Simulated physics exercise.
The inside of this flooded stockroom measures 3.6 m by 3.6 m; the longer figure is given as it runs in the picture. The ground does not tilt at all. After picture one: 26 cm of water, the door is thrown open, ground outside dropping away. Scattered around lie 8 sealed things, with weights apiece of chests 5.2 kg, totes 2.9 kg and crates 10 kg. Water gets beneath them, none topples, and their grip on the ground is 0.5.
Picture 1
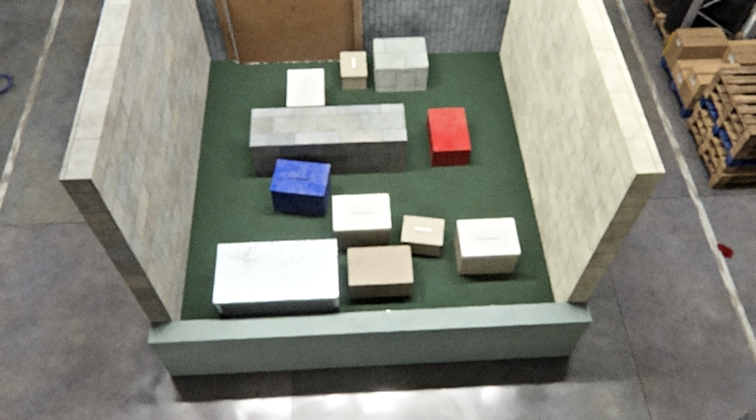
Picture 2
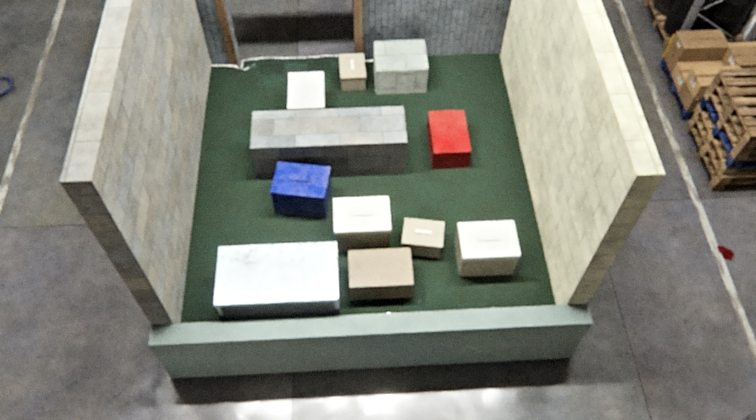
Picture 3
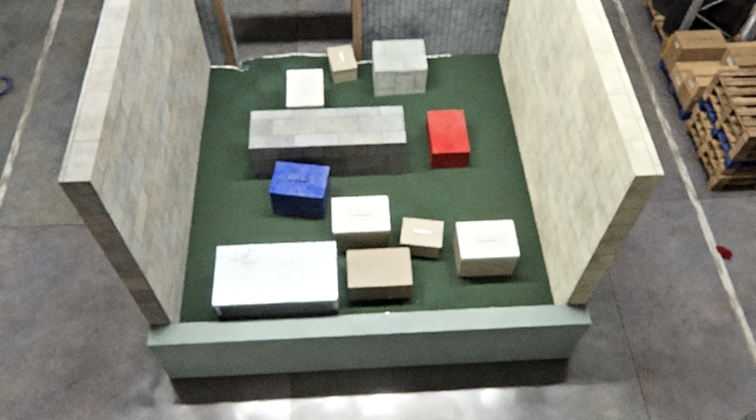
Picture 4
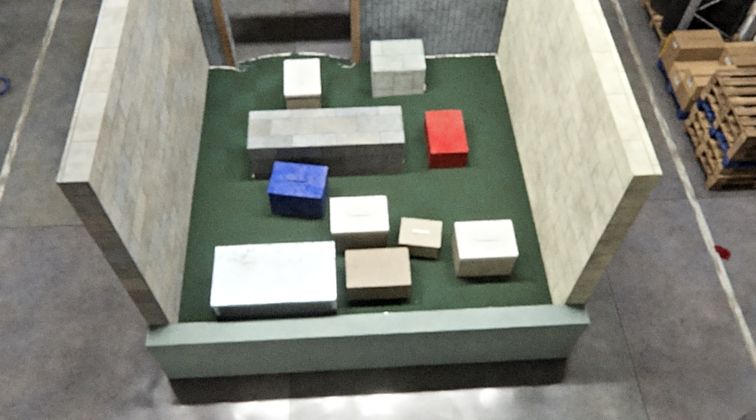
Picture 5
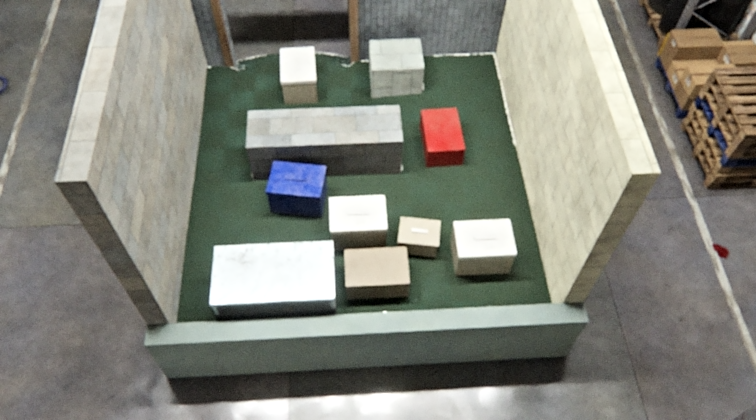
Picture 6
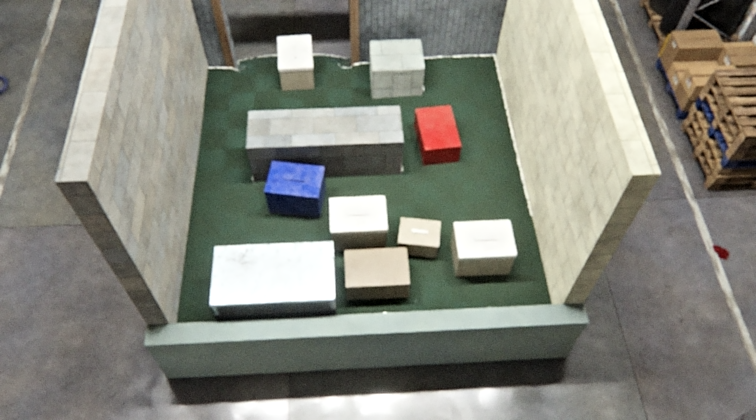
The walled room stood scattered with boxes as its back door opened; a small tan box moved left and out of sight, then a white one drifted toward the doorway and the red crate shifted slightly.
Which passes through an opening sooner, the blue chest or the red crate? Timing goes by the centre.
Red.
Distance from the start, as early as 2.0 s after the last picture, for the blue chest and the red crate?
I'd say about 50 and 140 centimetres.
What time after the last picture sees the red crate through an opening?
Close to 4.0 s, I'd say.
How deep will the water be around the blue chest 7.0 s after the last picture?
11 cm, roughly.
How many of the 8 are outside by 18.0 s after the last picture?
By then 4.
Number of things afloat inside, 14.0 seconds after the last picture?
I get 4.
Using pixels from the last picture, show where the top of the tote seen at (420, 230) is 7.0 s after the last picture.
Roughly (421, 185) in the last view.
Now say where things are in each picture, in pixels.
The blue chest at (300, 177) floats; the red crate at (449, 129) floats; 26 cm deep round most things; 0 of 8 have shifted, in the first picture.
The blue chest at (301, 179) floats; the red crate at (449, 131), afloat; about 2840 L in view; 0 of 8 have shifted, in the second picture.
The blue chest at (299, 179) floats; the red crate at (448, 131), afloat; 26 cm deep round most things; 2 of 8 have shifted, in the third picture.
The blue chest at (298, 180) floats; the red crate at (446, 131), afloat; about 2690 L in view; 2 of 8 have shifted, in the fourth picture.
The blue chest at (296, 179), afloat; the red crate at (443, 129), afloat, 3 cm from its start; about 2610 L in view; 2 of 8 have shifted, in the fifth picture.
The blue chest at (295, 179) floats; the red crate at (438, 127) floats, 10 cm from its start; 25 cm deep round most things; 3 of 8 have shifted, in the sixth picture.
Then, 2.0 s after the last picture the blue chest is near (246, 177), 0.5 m from its start, afloat; the red crate is near (338, 98), 1.3 m from its start, afloat; 2 of 8 are out; 6 afloat.
Then, 7.0 s after the last picture the blue chest is near (234, 118), 1.2 m from its start, afloat; the red crate has gone out (4.1 s after the last picture); 3 of 8 are out; 5 afloat.
Then, 14.0 s after the last picture the blue chest has gone out (9.3 s after the last picture); the red crate has gone out (4.1 s after the last picture); 4 of 8 are out; 4 afloat.
Then, 18.0 s after the last picture the blue chest has gone out (9.3 s after the last picture); the red crate has gone out (4.1 s after the last picture); 4 of 8 are out; 4 afloat.
